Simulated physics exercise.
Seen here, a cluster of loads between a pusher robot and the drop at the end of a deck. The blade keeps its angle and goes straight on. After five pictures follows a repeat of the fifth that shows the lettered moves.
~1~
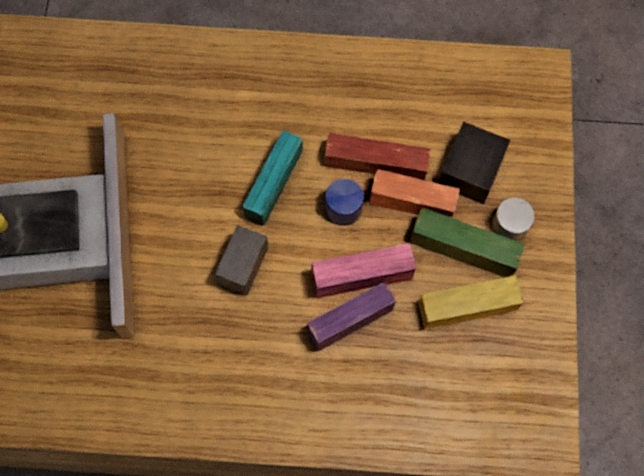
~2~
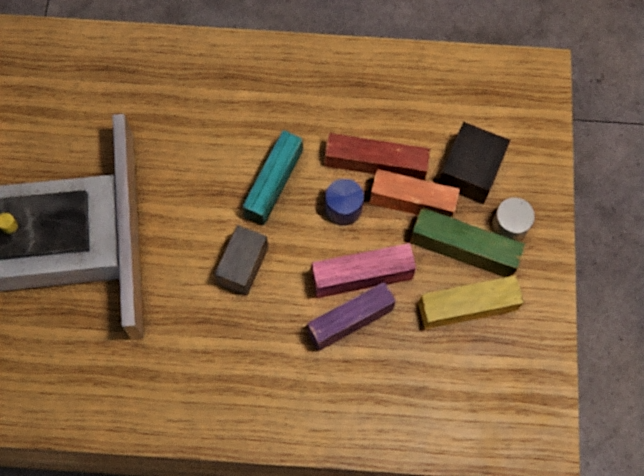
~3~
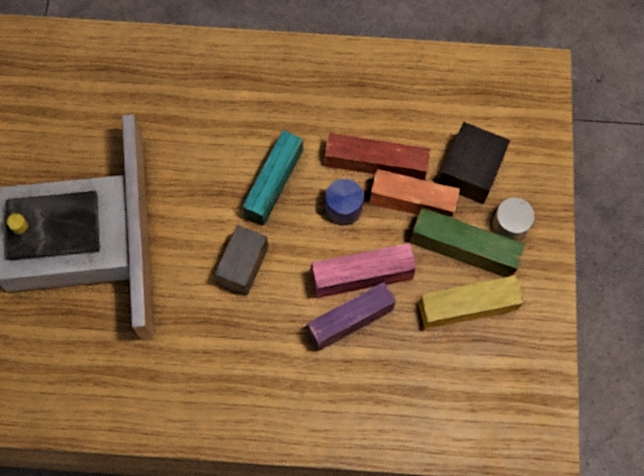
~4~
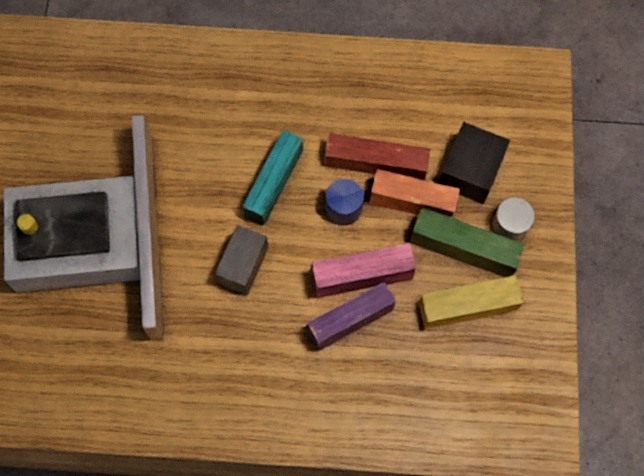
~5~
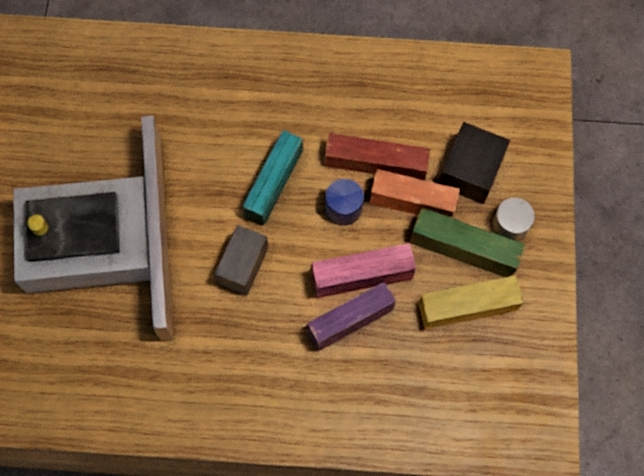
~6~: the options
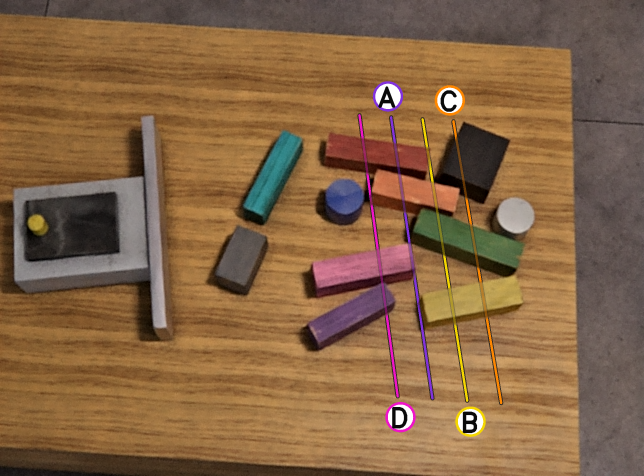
Grey pusher robot with a wide front plate creeping right across a wooden deck towards a cluster of motionless coloured blocks.
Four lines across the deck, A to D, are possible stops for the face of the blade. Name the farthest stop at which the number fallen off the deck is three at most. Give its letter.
No farther than C.
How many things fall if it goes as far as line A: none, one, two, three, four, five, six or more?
In all, none.
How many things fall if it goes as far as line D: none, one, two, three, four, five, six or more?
By then, none.
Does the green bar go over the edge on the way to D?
No.
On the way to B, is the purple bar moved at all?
By then, yes.
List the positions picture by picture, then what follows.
Yellow bar (470, 303); grey crate (242, 260); red bar (377, 158), in the first picture.
Robot (49, 223); pink stick (363, 271), in the second picture.
Robot (60, 224); turquoise stick (274, 178), in the third picture.
Robot (70, 224); green bar (467, 244), in the fourth picture.
Robot (79, 225); orange bar (414, 197); blue canister (344, 203); yellow bar (470, 303), in the fifth picture.
On the marked copy, A at (411, 251); B at (444, 253); C at (476, 255); D at (378, 249).
With C. Early on, robot (196, 233); turquoise stick (287, 177); grey crate (295, 260).
Further on, robot (314, 240); yellow bar (538, 305); black crate (522, 156).
At the end, robot (406, 246); black crate over the edge; yellow bar over the edge; two fallen.
As for the rest, A is within the limit but short; B is within the limit but short; D is within the limit but short.
